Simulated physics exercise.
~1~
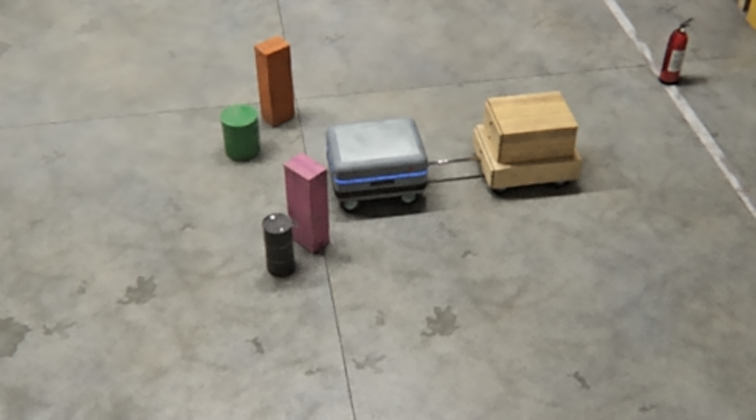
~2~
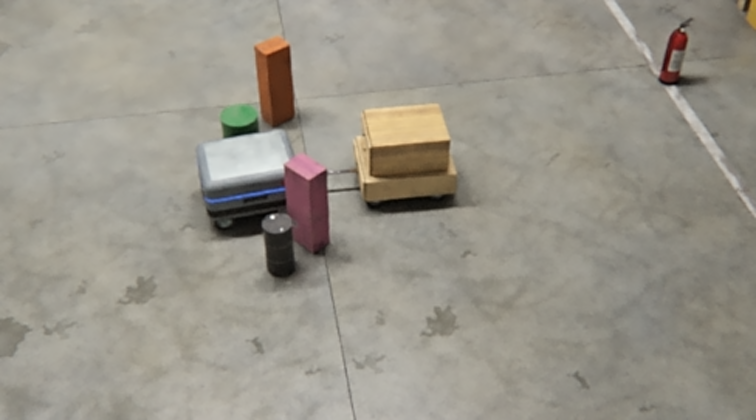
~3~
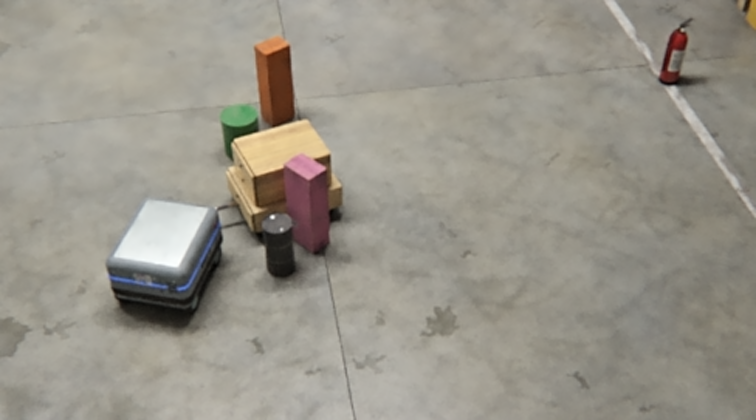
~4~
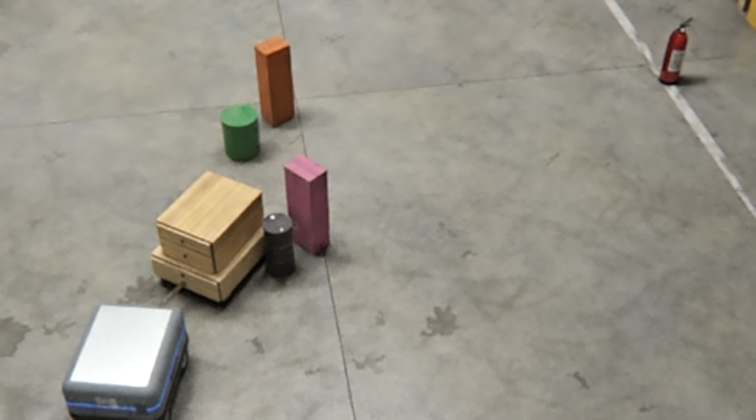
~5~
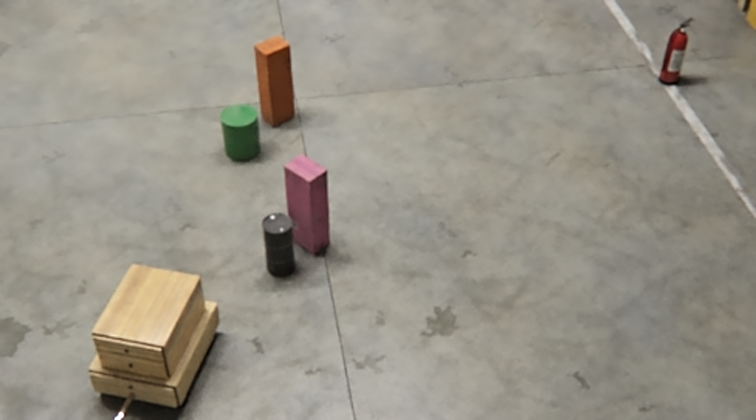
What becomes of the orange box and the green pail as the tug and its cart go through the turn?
Both the orange box and the green pail stay where they are, standing in the same places after the cart has passed.
